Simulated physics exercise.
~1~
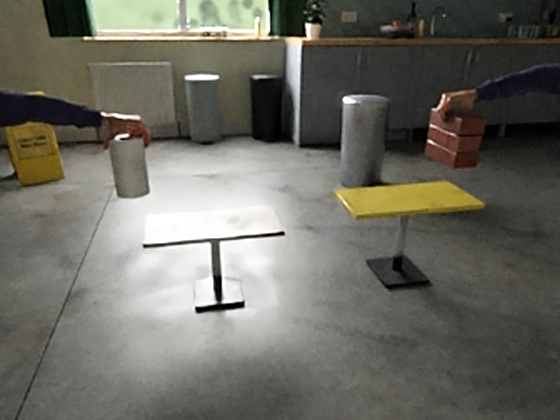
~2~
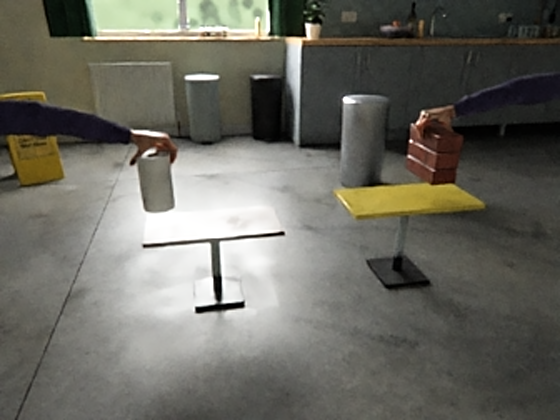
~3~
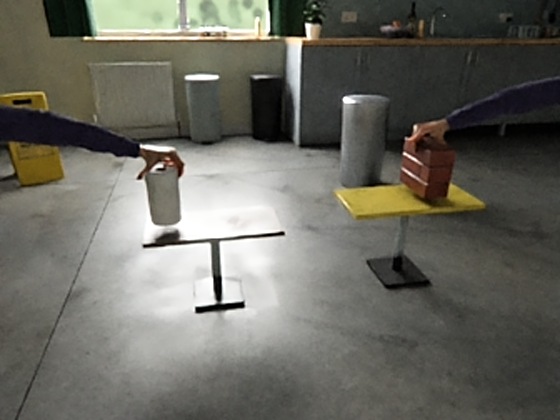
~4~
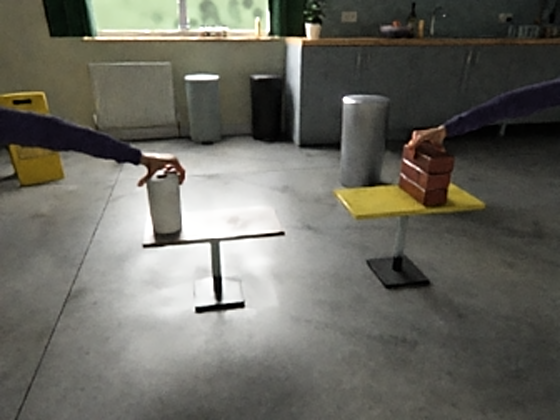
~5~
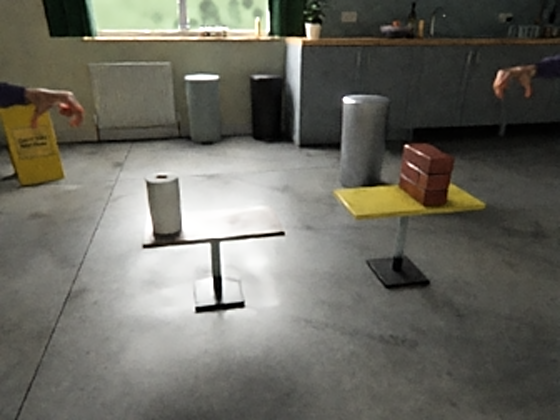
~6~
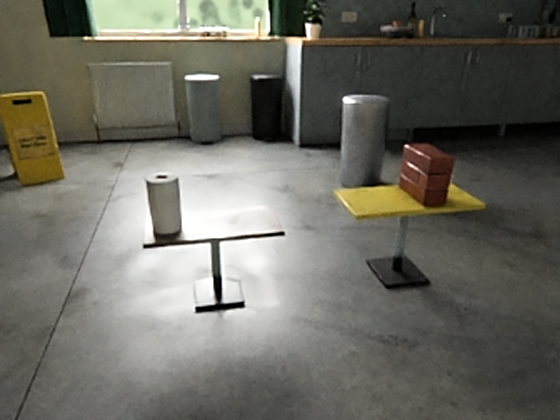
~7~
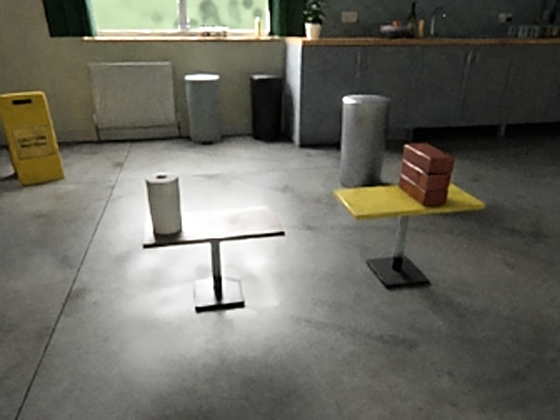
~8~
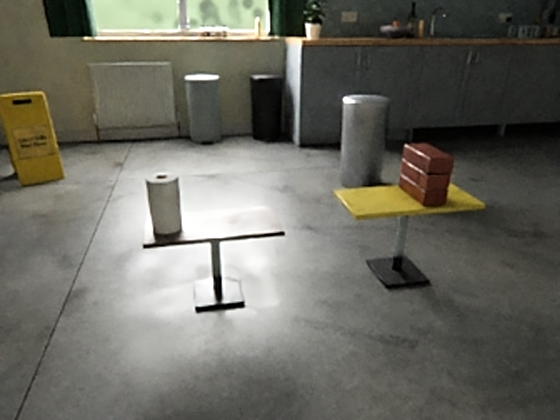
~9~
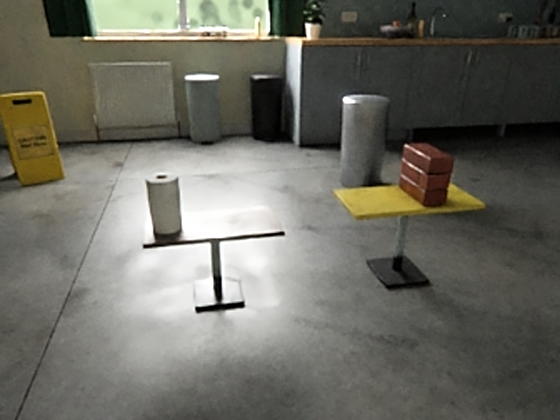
Two hands in dark purple sleeves reach in from either side of a dim room with a grey floor, seen from a still, slightly raised viewpoint, with cabinets, bins and a bright window behind. The left hand holds a pale upright roll above a small brown-edged table lit by glare, while the right holds stacked red bricks near a yellow-topped table. Both loads move inward and down, the roll settling at the left end of its table and the bricks toward the right of theirs. The hands let go and withdraw out of view. Both tables stay level and steady, their loads resting still.
